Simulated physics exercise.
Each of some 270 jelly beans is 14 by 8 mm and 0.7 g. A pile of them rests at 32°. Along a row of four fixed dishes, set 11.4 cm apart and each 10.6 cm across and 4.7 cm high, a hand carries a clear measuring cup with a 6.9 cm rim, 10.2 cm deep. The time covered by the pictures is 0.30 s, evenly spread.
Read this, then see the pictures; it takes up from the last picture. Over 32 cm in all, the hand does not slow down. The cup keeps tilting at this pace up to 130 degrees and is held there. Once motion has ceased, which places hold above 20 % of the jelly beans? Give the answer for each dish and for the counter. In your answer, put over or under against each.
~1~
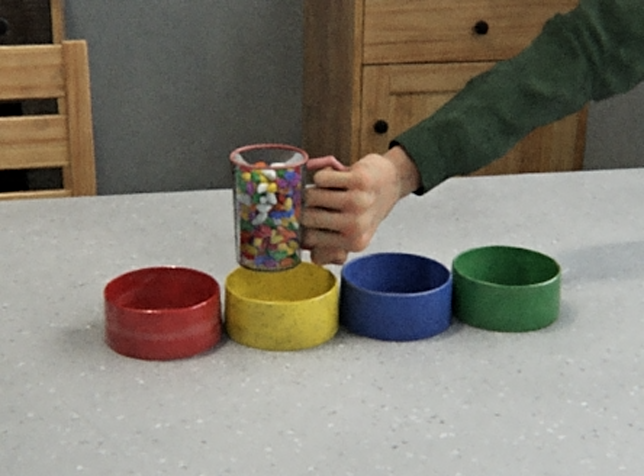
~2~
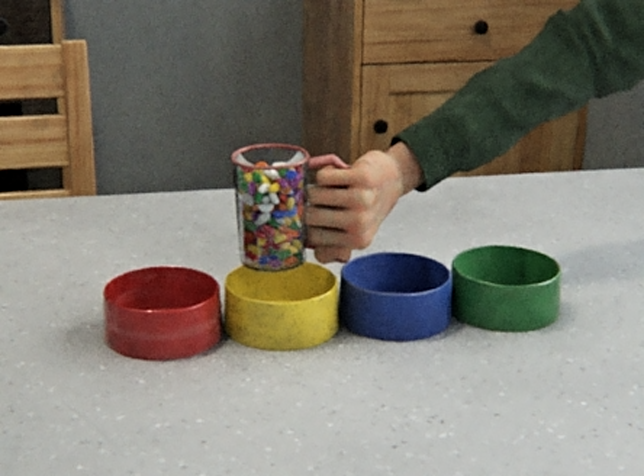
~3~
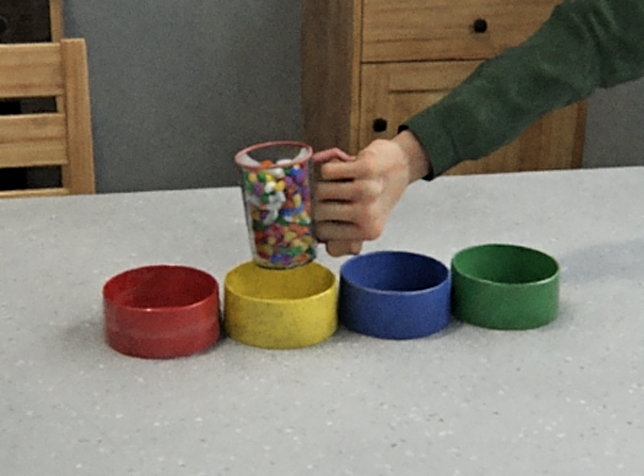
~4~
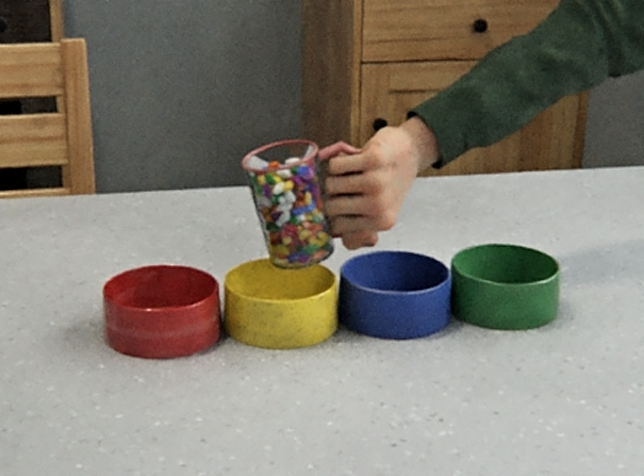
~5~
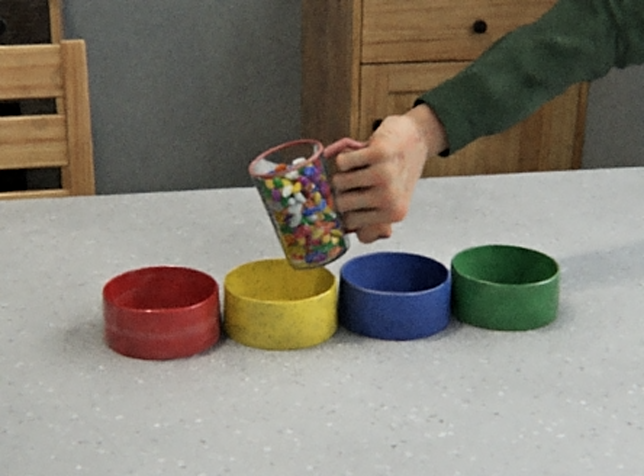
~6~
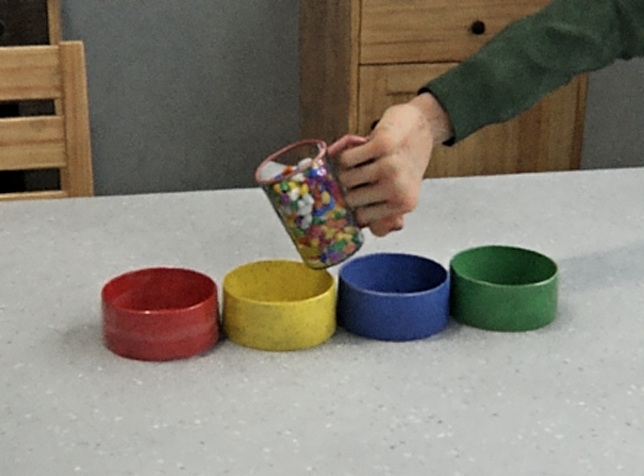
Red - under; blue - over; green - over; yellow - under; counter - under.
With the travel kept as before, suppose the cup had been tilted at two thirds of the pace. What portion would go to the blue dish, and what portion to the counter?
It would be blue 0 and counter 10.
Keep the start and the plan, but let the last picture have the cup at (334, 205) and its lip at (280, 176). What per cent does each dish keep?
Red: 0 / blue: 0 / green: 90 / yellow: 0.
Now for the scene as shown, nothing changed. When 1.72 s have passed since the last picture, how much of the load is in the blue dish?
By that moment, around 55 percent has got there.
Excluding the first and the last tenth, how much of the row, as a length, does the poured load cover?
It spans about 13 centimetres along the dishes.
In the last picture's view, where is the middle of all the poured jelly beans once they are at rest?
In the last view, approximately (423, 300).
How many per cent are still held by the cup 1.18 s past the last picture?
Reading: Approx. 0 %.
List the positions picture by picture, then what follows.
The first frame shows cup at (269, 209), tilt 0 degrees, lip at (232, 159), moved 0.0 cm; middle of the pieces at (271, 211); red dish at (162, 289); yellow dish at (281, 281); blue dish at (396, 273); green dish at (507, 266).
The second frame shows cup at (272, 208), tilt 2 degrees, lip at (233, 159), moved 0.3 cm; middle of the pieces at (274, 211).
The third frame shows cup at (280, 206), tilt 6 degrees, lip at (237, 161), moved 1.1 cm; middle of the pieces at (282, 209).
The fourth frame shows cup at (291, 206), tilt 13 degrees, lip at (244, 165), moved 2.2 cm; middle of the pieces at (294, 208).
The fifth frame shows cup at (303, 206), tilt 19 degrees, lip at (251, 172), moved 3.3 cm; middle of the pieces at (306, 208).
The sixth frame shows cup at (313, 207), tilt 25 degrees, lip at (257, 178), moved 4.4 cm; middle of the pieces at (316, 208); red dish at (160, 290); yellow dish at (279, 281); blue dish at (394, 273); green dish at (504, 266).
Then, 0.71 s after the last picture, tilt 100 degrees; cup holds 90 %, blue 5 %.
Then, 1.18 s after the last picture, tilt 130 degrees; cup holds 0 %, blue 55 %, green 35 %.
Then, 1.72 s after the last picture, tilt 130 degrees; cup holds 0 %, blue 55 %, green 35 %.
In the end, red 0 %, blue 55 %, green 35 %, yellow 0 %, counter 10 %.
